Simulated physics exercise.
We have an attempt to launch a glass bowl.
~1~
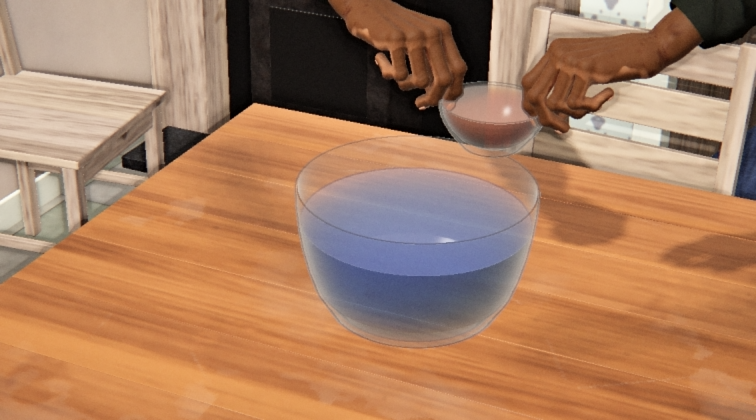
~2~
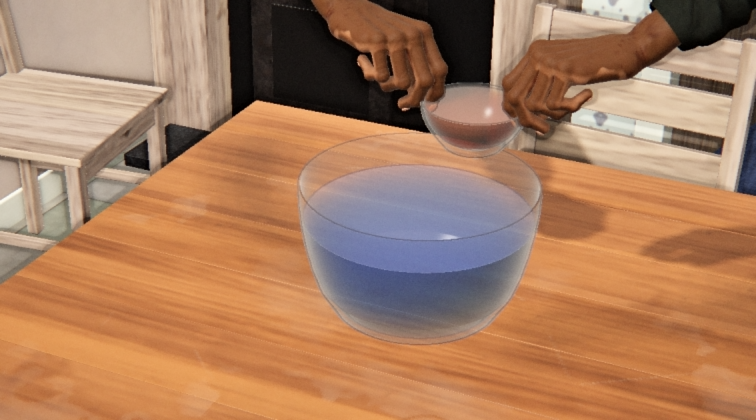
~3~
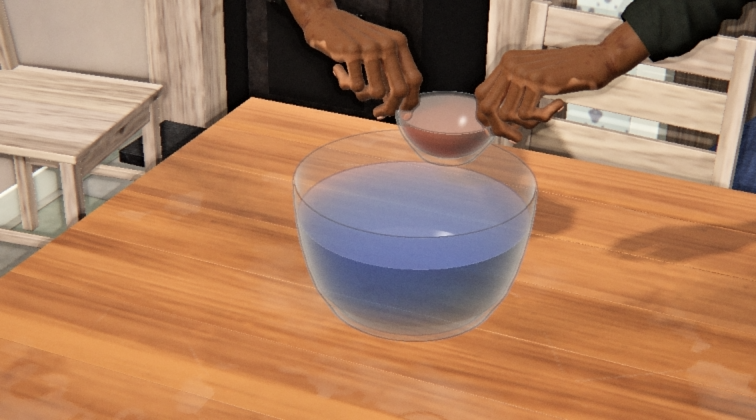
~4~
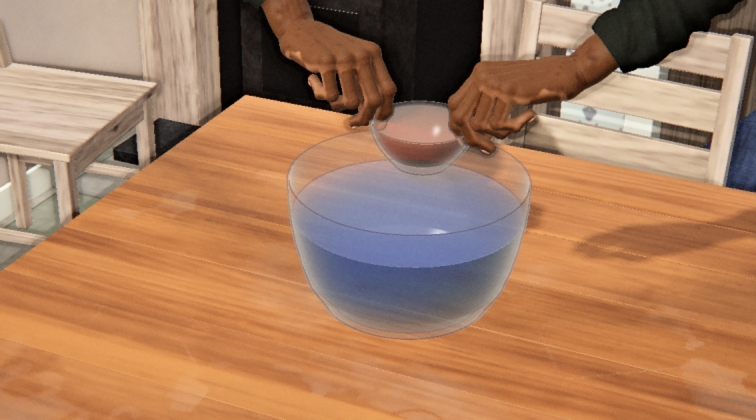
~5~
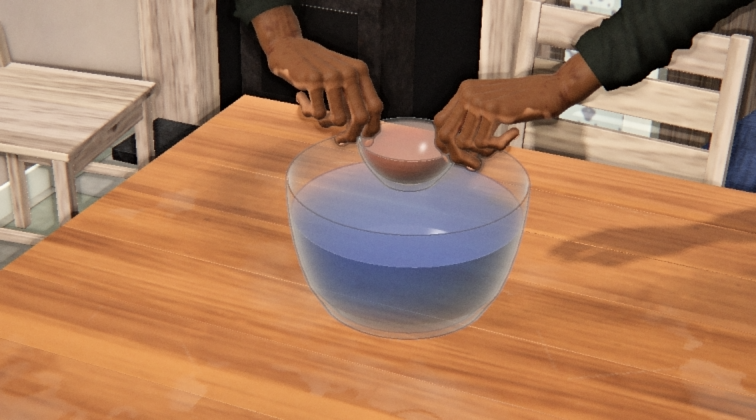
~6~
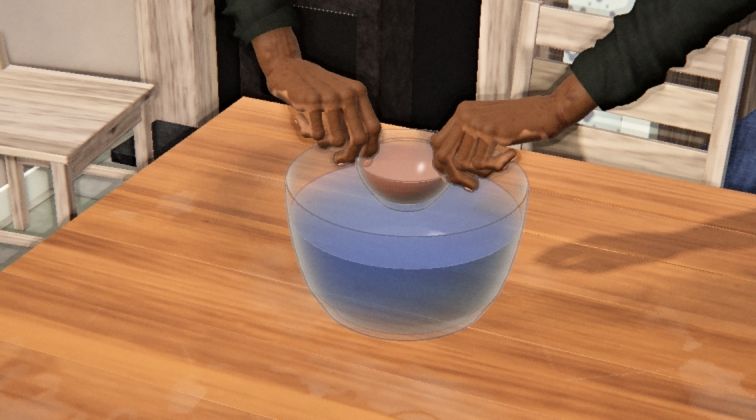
At a wooden table, two hands lower a small glass bowl over a larger water-filled bowl.
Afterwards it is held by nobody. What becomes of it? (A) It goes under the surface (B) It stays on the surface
The answer is A.
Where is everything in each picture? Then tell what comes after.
In the first picture, bowl (493, 122) nearly full; above the basin.
In the second picture, bowl nearly full, surface at (475, 106); coming down.
In the third picture, bowl (448, 131) nearly full; lower.
In the fourth picture, bowl nearly full, surface at (423, 124); lower still.
In the fifth picture, bowl (409, 157) nearly full; close to the surface.
In the sixth picture, bowl nearly full, surface at (407, 162); just over the surface.
A moment on, the bowl dips into the dyed water.
Further on, dyed water pours in over its rim.
When it is over, the bowl lies on the bottom.
